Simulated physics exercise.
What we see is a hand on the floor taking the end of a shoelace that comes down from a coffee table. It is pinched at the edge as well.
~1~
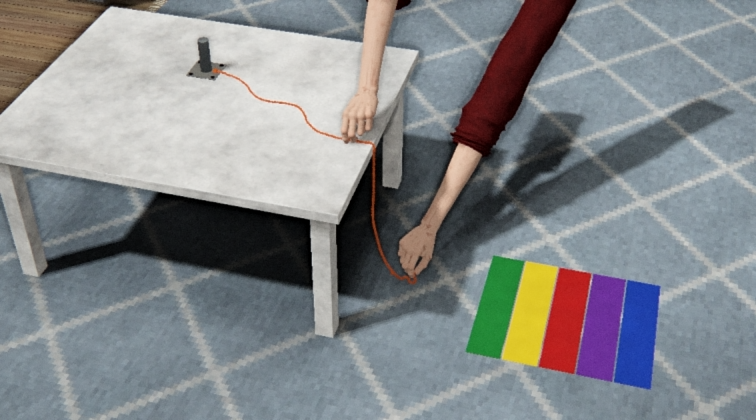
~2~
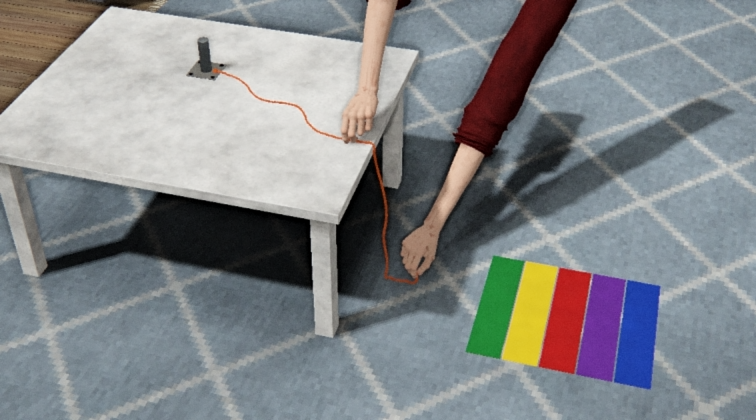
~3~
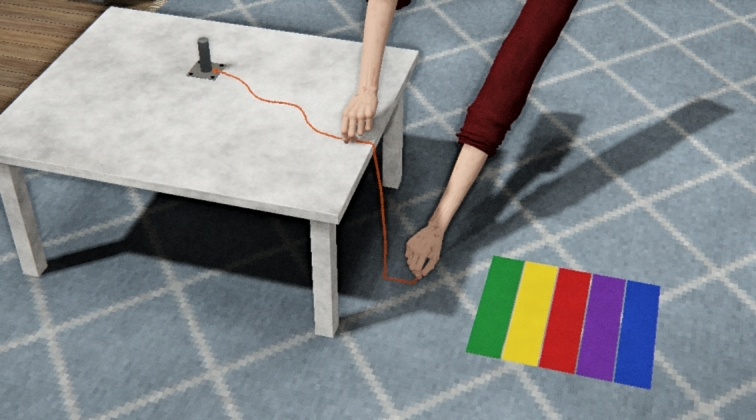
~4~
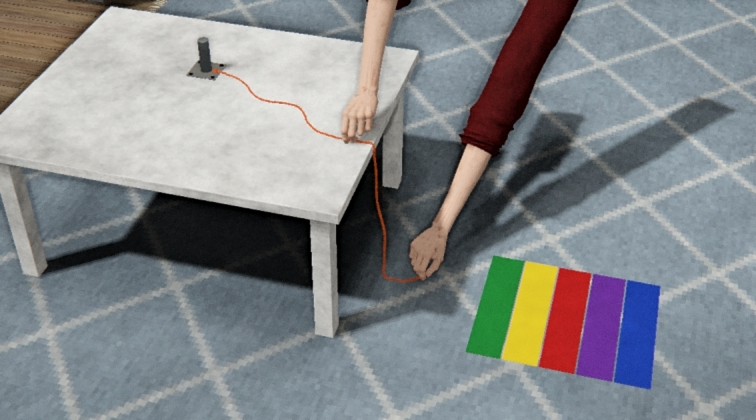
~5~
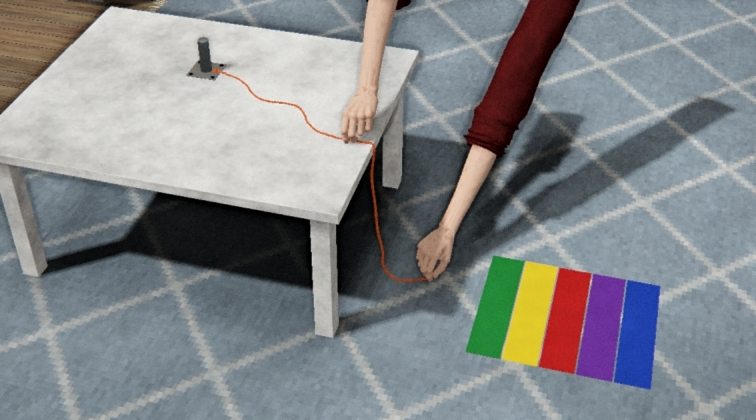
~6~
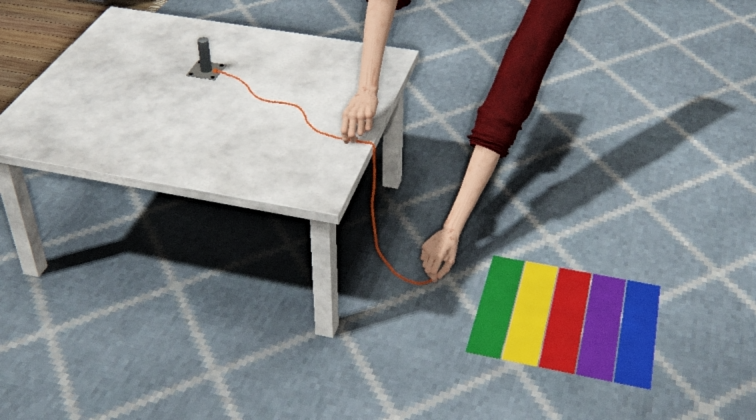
A hand on the floor draws the end of an orange shoelace slightly right.
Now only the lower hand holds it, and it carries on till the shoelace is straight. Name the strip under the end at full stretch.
It halts on the yellow strip.
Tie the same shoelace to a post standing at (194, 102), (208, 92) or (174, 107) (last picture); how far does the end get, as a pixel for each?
In that order: (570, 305), (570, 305) and (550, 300).
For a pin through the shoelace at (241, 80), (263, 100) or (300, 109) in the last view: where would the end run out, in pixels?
Try by try, around (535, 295), (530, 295) and (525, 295).
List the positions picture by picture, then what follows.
In the first picture, end (414, 274); green (488, 337); yellow (524, 344); red (560, 351); purple (597, 359); blue (635, 366).
In the second picture, end (417, 274); shoelace through (238, 79) (280, 103) (318, 131) (375, 156) (386, 214) (387, 265).
In the third picture, end (421, 275).
In the fourth picture, end (426, 276); shoelace through (238, 79) (280, 103) (318, 131) (374, 156) (380, 213) (384, 265).
In the fifth picture, end (433, 277).
In the sixth picture, end (437, 278); shoelace through (238, 79) (280, 103) (318, 131) (374, 156) (373, 212) (388, 264).
A little later, end near (469, 284); short of the strips.
Next, end near (512, 292); over green.
When it is tight, end near (537, 297); over yellow. Over yellow.
